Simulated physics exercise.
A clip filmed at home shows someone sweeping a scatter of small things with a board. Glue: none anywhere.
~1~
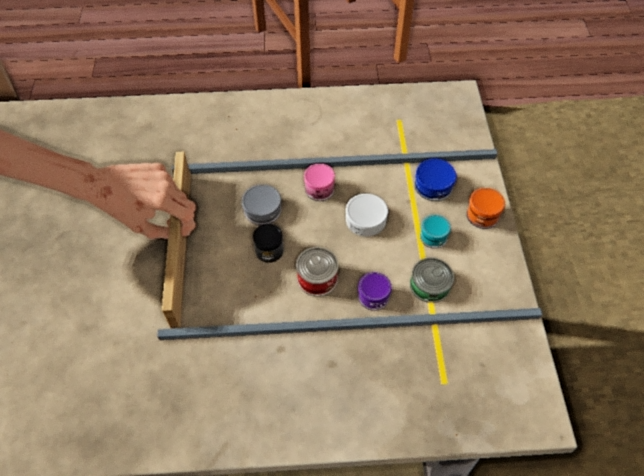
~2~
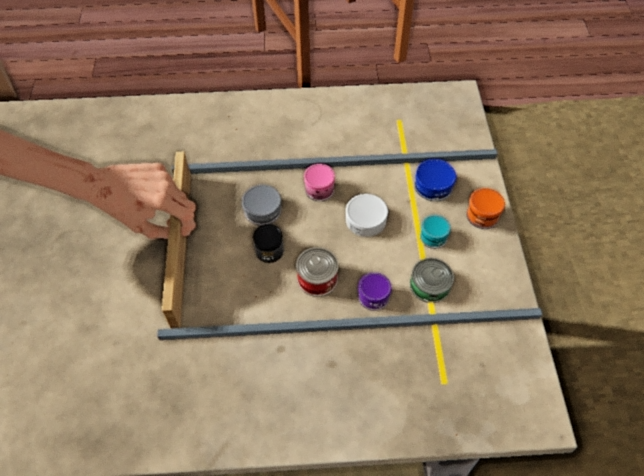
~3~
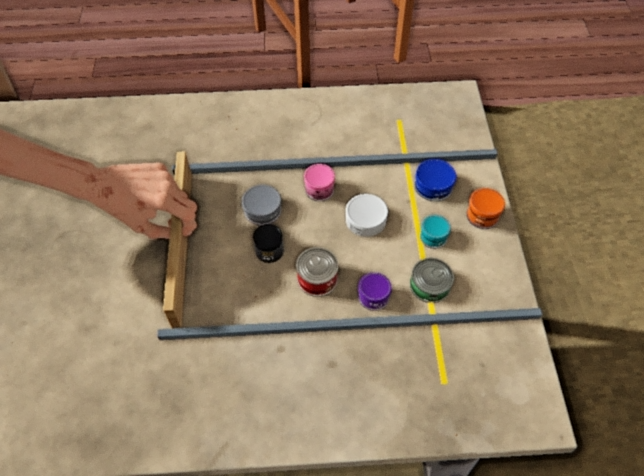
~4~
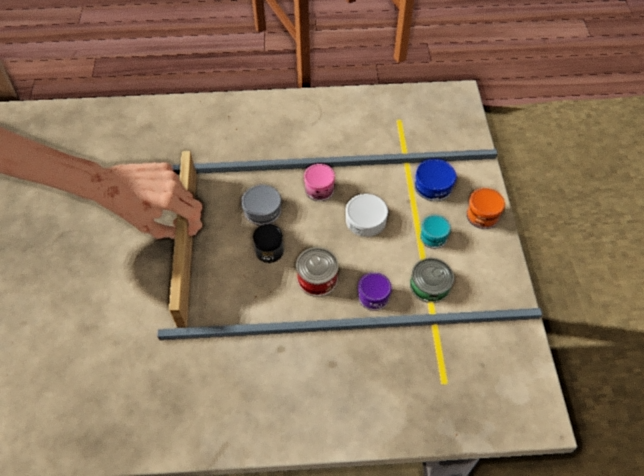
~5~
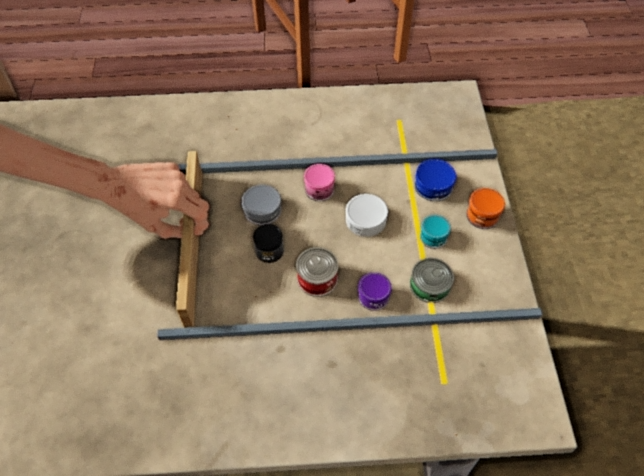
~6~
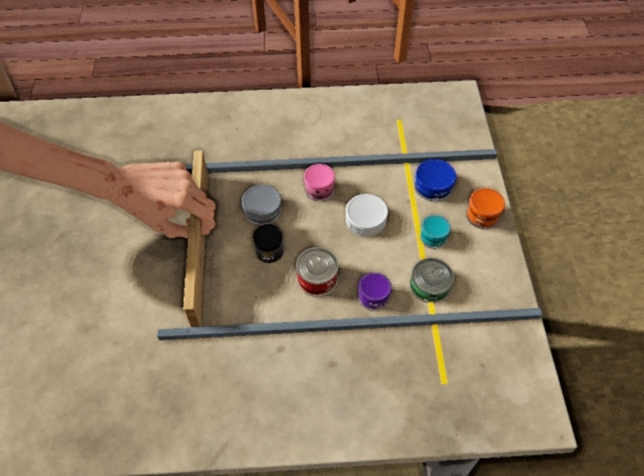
A hand grips an upright wooden board at the left of a pale tabletop above a reddish plank floor, seen from a high, fixed view. Ten small tins and tubs, among them grey, black, pink, white, red and purple, lie between two blue-grey rails, with blue, turquoise, green and orange ones around a yellow line. After staying still, the board slides slightly right, touching none.
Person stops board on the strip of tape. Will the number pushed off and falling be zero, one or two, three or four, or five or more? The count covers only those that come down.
Looks like the tally of pieces that topple off is zero there.
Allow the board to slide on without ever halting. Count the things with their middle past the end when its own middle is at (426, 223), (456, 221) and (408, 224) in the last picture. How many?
Place by place: 0, 1 and 0.
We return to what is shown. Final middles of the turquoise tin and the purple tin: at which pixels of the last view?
You'll find the first one at (479, 248) and the second at (447, 297).
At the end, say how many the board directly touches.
It touches 5.
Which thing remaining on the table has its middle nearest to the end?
Foremost is the orange tin.
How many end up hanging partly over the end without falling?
Counting them gives 0.
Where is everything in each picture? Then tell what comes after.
In the first frame, orange tin (485, 209); blue tin (435, 180); turquoise tin (435, 232); board (178, 236); tape (419, 234).
In the second frame, blue tin (435, 180); black tub (269, 244).
In the third frame, turquoise tin (435, 232); white tub (366, 215).
In the fourth frame, orange tin (485, 209); pink tin (320, 183).
In the fifth frame, blue tin (435, 180); purple tin (374, 292).
In the sixth frame, orange tin (485, 209); blue tin (435, 180); turquoise tin (435, 232); board (197, 235); tape (419, 234).
Soon after, none off yet; orange tin at rest near (485, 209); blue tin at rest near (435, 180); turquoise tin at rest near (435, 232).
At rest, the number that fall off is zero.
